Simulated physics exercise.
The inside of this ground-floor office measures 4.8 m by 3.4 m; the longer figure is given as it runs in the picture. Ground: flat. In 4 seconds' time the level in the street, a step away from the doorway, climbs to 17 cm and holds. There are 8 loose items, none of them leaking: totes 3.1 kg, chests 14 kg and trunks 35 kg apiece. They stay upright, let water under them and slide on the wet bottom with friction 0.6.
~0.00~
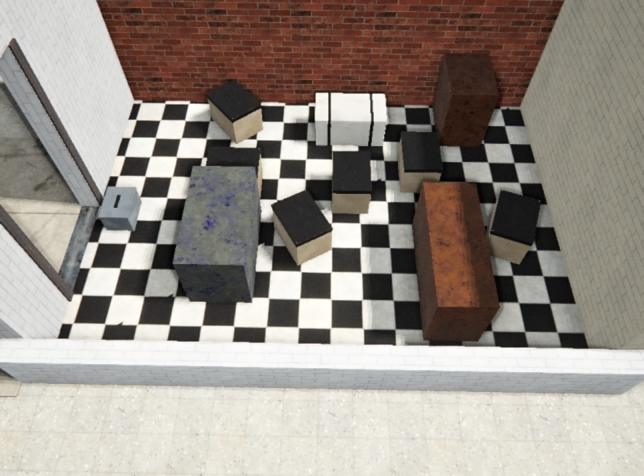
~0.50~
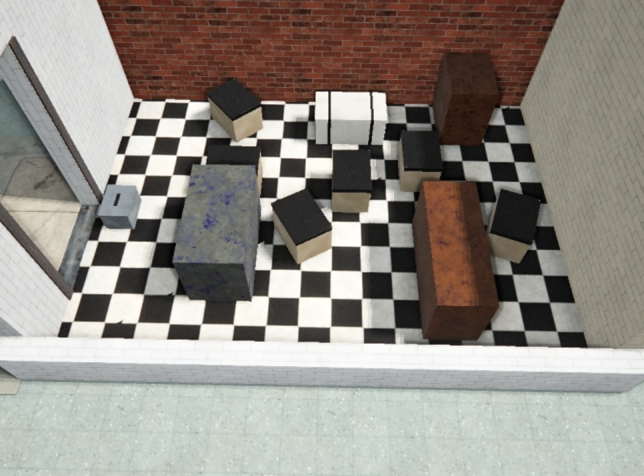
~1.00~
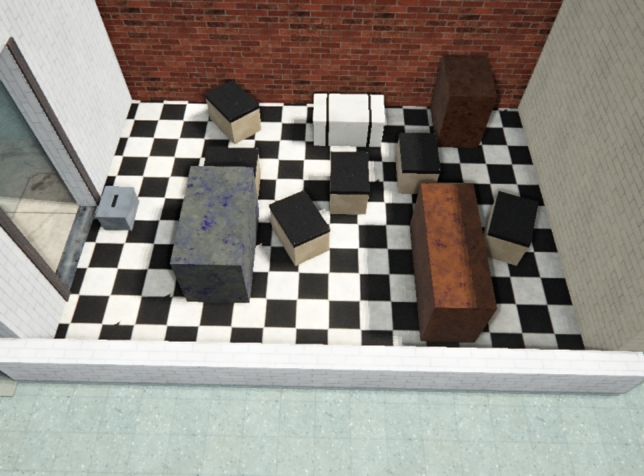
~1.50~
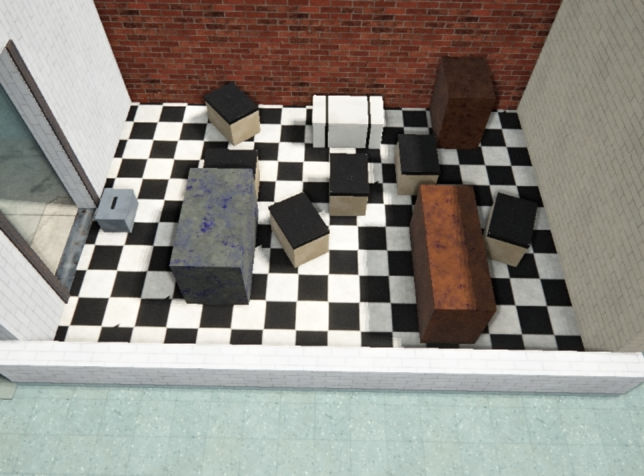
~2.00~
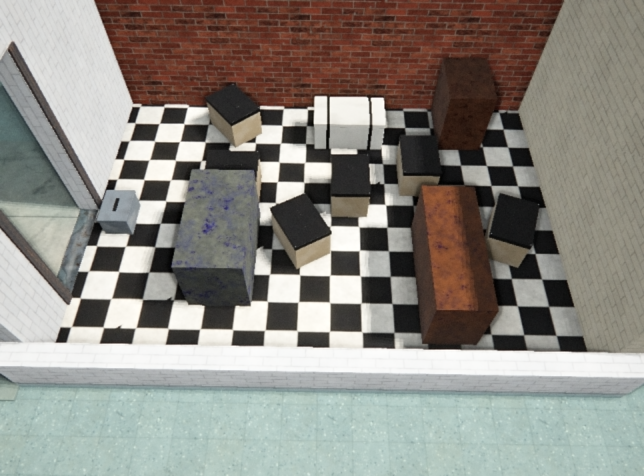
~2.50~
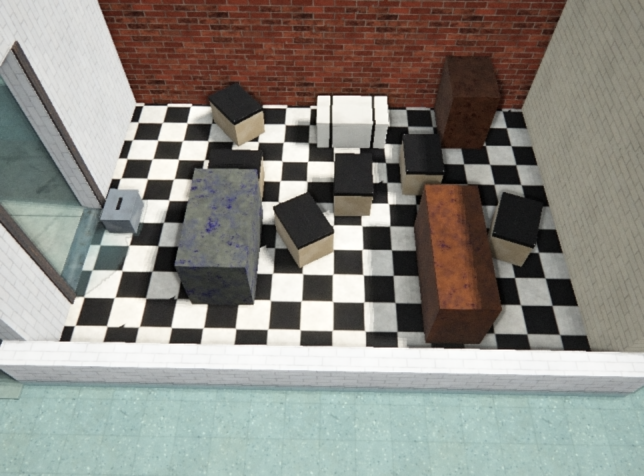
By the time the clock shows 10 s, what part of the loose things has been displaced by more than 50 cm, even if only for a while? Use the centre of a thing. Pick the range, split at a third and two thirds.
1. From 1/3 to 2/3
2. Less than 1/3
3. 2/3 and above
Option 2: Less than 1/3.
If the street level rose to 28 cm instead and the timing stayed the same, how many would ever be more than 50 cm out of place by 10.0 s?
You'd get 6 in that case.
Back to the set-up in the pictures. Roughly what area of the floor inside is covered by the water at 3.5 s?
Wet: Near 1.5 m2.
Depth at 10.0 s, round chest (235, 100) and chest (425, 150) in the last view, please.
About 7 and 2 cm.
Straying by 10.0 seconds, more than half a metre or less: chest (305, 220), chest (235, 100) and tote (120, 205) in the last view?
So that's inside it for the first, beyond it for the second and beyond it for the last.
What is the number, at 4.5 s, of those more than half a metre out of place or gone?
Result: 1.
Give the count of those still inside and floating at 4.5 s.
Count: 0.
After 3.5 s 0 of 8 are over 50 cm from their spots; 0 afloat.
After 4.5 s 1 of 8 are over 50 cm from their spots; 0 afloat.
After 7.0 s 1 of 8 are over 50 cm from their spots; 1 afloat.
After 10.0 s 2 of 8 are over 50 cm from their spots, and 2 have been at some point; 1 afloat.
